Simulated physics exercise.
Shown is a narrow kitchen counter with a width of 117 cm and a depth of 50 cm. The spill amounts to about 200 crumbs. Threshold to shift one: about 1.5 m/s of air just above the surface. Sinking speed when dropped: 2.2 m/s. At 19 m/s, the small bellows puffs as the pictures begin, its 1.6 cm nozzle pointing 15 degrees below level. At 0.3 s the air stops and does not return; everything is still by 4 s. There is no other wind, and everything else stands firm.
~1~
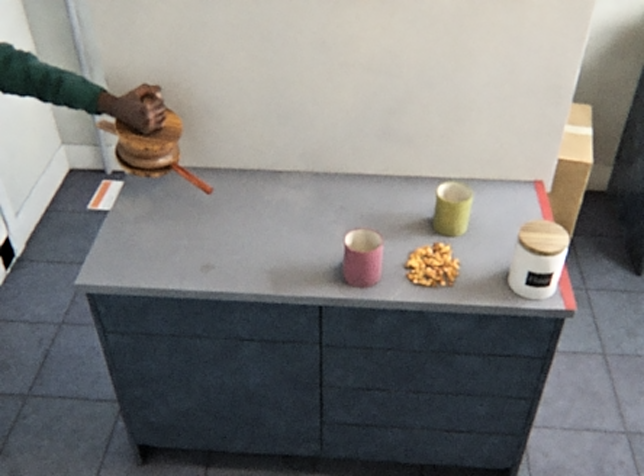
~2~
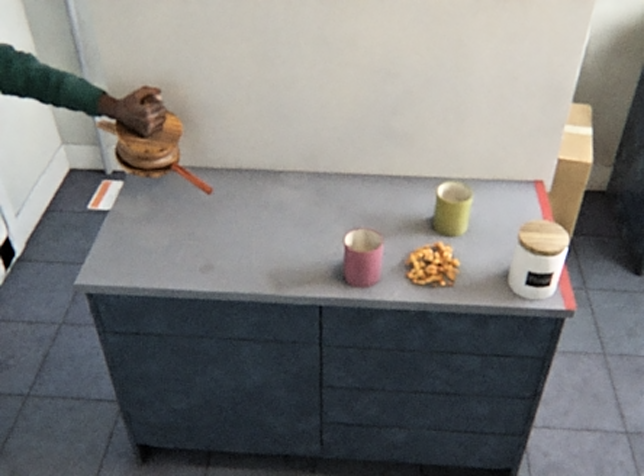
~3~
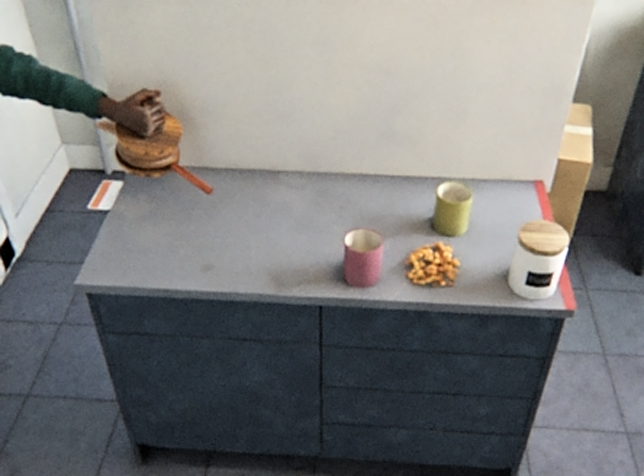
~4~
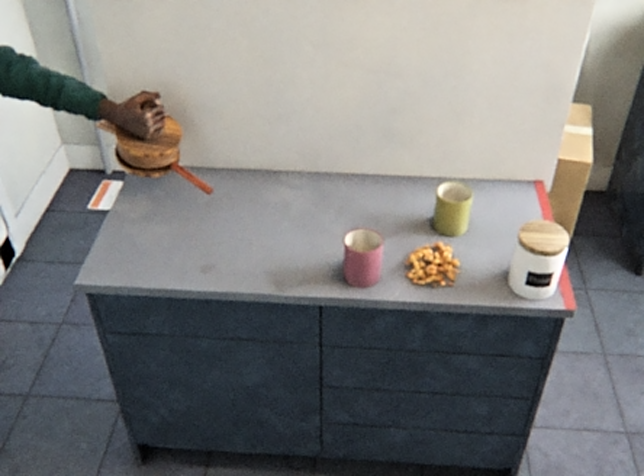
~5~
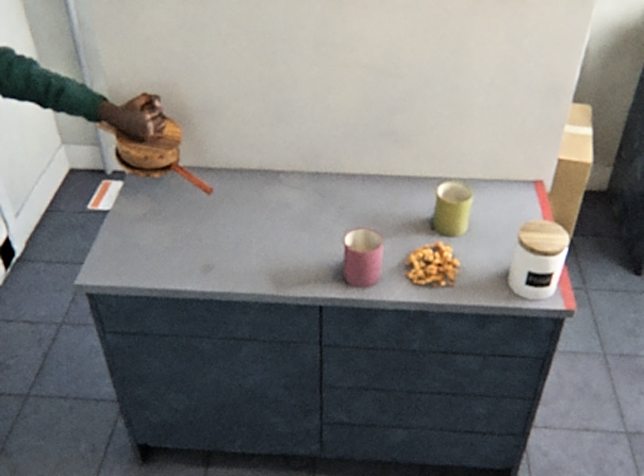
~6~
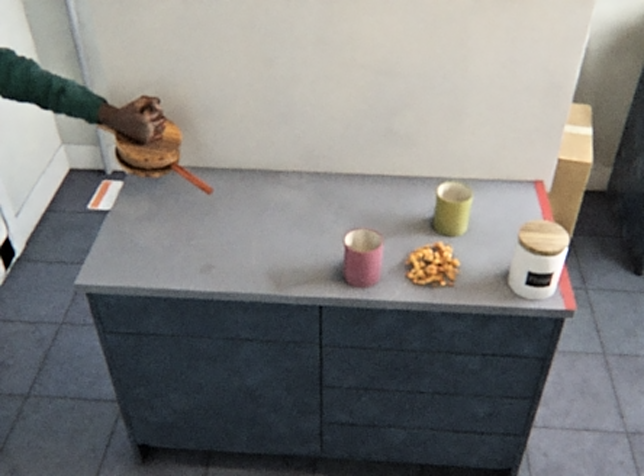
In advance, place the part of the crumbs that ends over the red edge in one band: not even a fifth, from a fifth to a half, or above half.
Fewer than a fifth.
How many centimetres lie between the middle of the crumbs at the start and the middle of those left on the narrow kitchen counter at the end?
The middle ends up about 15 cm from the start.
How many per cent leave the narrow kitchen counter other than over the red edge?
Estimated share: Around 0 %.
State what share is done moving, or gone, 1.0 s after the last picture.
It comes to some 100 per cent.
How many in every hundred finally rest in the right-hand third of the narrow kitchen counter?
100 %.
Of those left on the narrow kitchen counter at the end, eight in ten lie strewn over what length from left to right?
About 20 cm.
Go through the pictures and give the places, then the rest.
In the first frame, the middle of the crumbs is near (434, 265), none has stirred yet and the mouth of the small bellows is at (211, 192).
In the second frame, the middle of the crumbs is near (434, 264), none has stirred yet and the red edge is centred on (558, 239).
In the third frame, the middle of the crumbs is near (434, 264), none has stirred yet, the top of a mug is at (455, 192) and the top of a mug is at (364, 240).
In the fourth frame, the middle of the crumbs is near (434, 264) and none has stirred yet.
In the fifth frame, the middle of the crumbs is near (434, 264) and none has stirred yet.
In the sixth frame, the middle of the crumbs is near (434, 264) and none has stirred yet.
Then, 0.6 s after the last picture the count stands so, 0 % are over the red edge; the middle of those left on the top is near (496, 276).
Then, 1.0 s after the last picture the count stands so, 0 % are over the red edge; the middle of those left on the top is near (496, 276).
Then, 2.0 s after the last picture the count stands so, 0 % are over the red edge; the middle of those left on the top is near (496, 276).
Then, 3.8 s after the last picture, at the end, 0 % are over the red edge; the middle of those left on the top is near (496, 276).
